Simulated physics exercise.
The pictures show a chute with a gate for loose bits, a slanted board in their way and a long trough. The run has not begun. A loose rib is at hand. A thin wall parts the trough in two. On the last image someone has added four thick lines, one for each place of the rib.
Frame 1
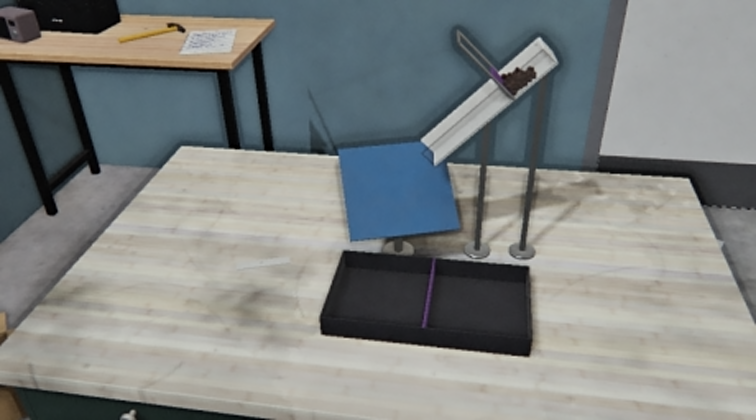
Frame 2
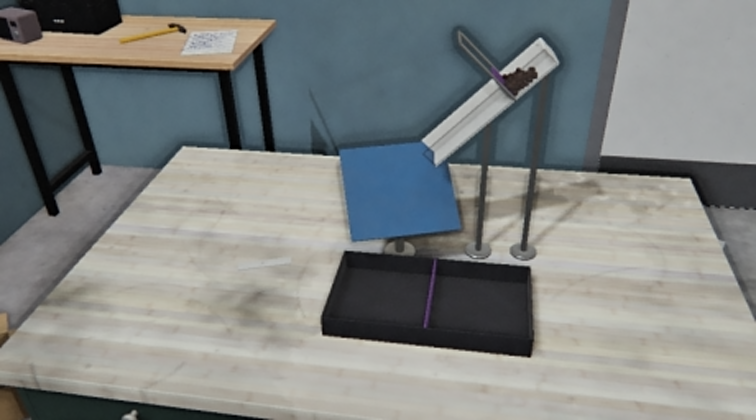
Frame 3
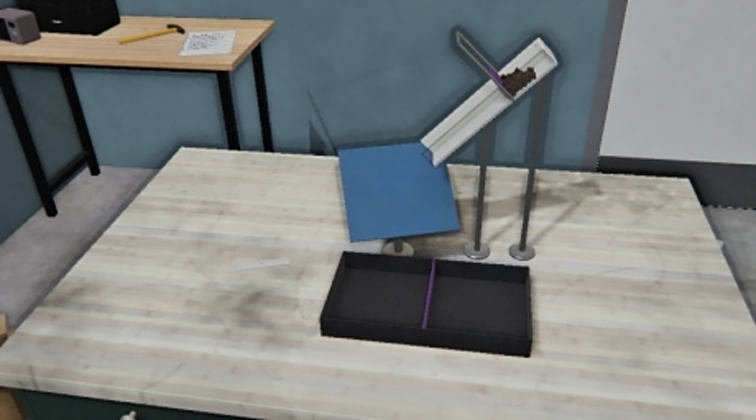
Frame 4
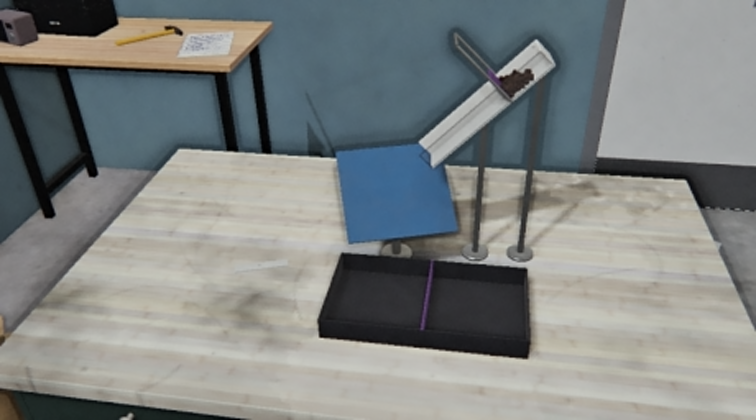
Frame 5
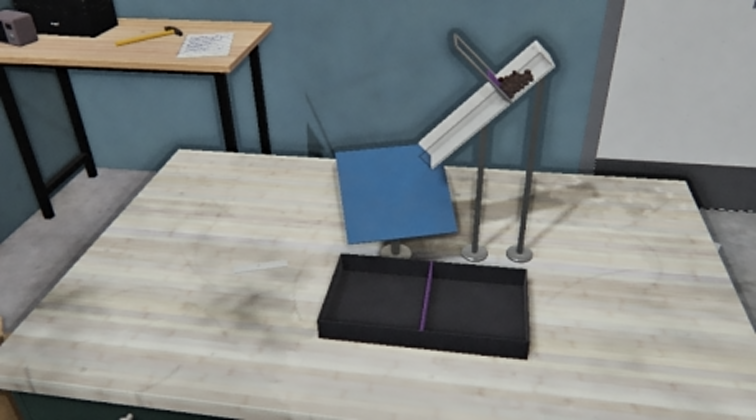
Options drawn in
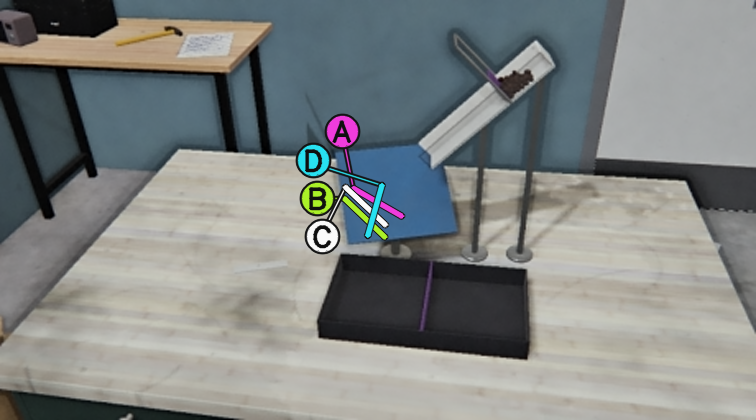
A pale wooden tabletop fills most of the view, seen from above at an angle, with a blue-grey wall and a smaller desk holding a hammer and paper at upper left. A tilted blue board stands behind a black trough split by a thin purple divider, while a white chute on grey posts holds dark brown lumps behind a gate at upper right. Nothing on the table moves, and the camera shifts only very slightly.
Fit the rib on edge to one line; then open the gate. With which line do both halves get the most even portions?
Line A does it best.
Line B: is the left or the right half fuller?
More lands on the left.
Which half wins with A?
The right half.
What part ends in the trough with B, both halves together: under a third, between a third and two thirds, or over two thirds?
It is over two thirds.
On the marked copy, line A from (353, 188) to (401, 216); line B from (344, 198) to (384, 236); line C from (345, 187) to (385, 224); line D from (382, 185) to (367, 235).
With A, of what is caught, about a third in the left half, about two thirds in the right.
With B, of what is caught, nearly all in the left half, a small part in the right.
With C, of what is caught, nearly all in the left half, a small part in the right.
With D, of what is caught, nearly all in the left half, a small part in the right.
